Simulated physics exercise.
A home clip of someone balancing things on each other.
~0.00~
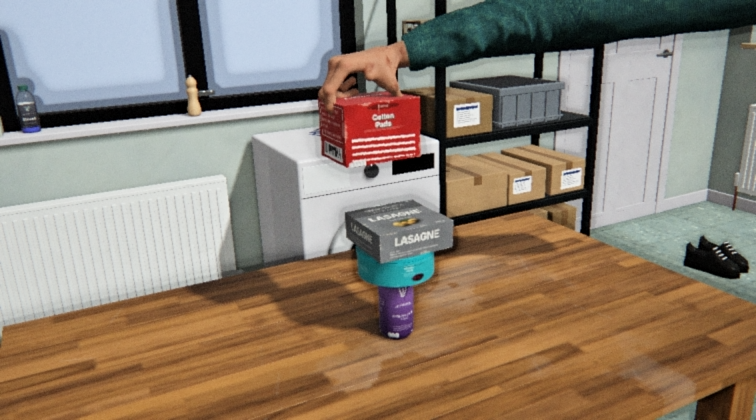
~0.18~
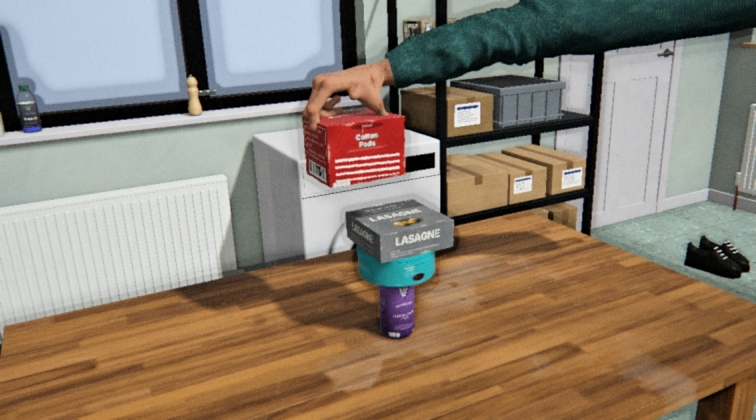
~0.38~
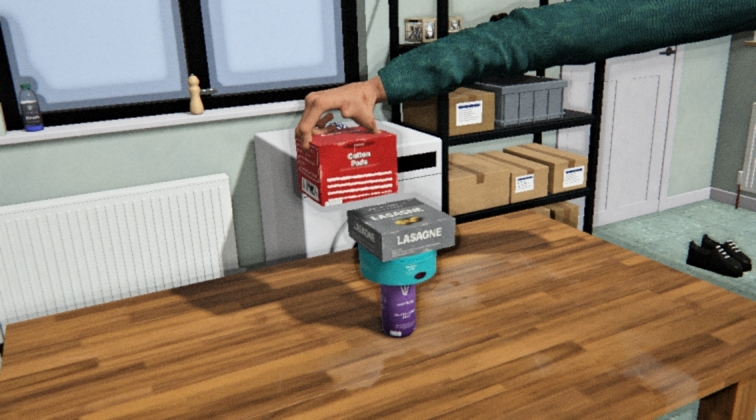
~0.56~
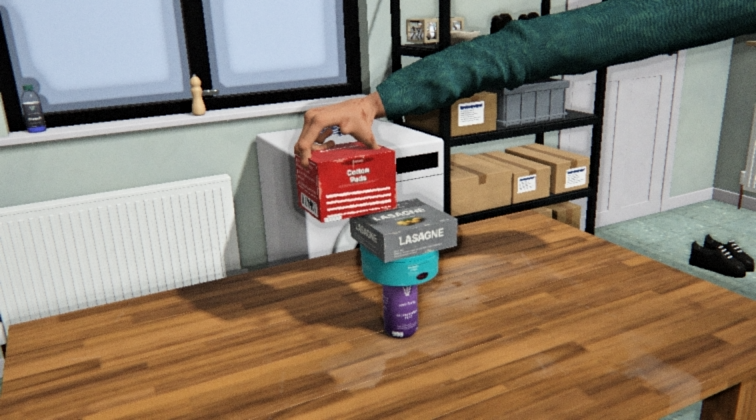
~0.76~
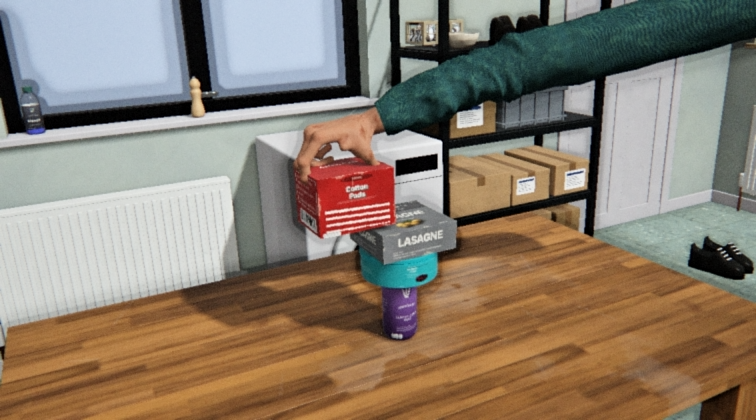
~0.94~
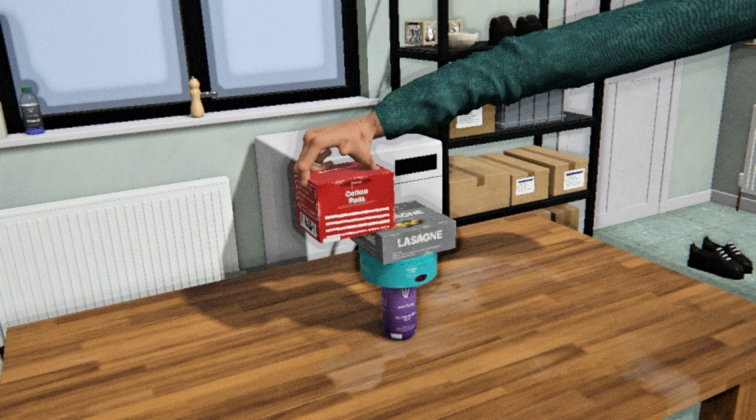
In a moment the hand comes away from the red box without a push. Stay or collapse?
As it turns out, it gives way.
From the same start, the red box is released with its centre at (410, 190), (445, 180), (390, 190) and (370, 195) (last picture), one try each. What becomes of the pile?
First, it holds; second, it loses its balance; third, it keeps its balance; fourth, it holds.
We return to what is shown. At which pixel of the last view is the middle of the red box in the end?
Around (325, 322).
After 1.24 s, red box now fallen.
After 1.34 s, things are still on the move.
At rest (2.0 s), fallen, red box; the other 3 in place. Seen from the same camera at the end, red box near (325, 322). The pile loses its balance.
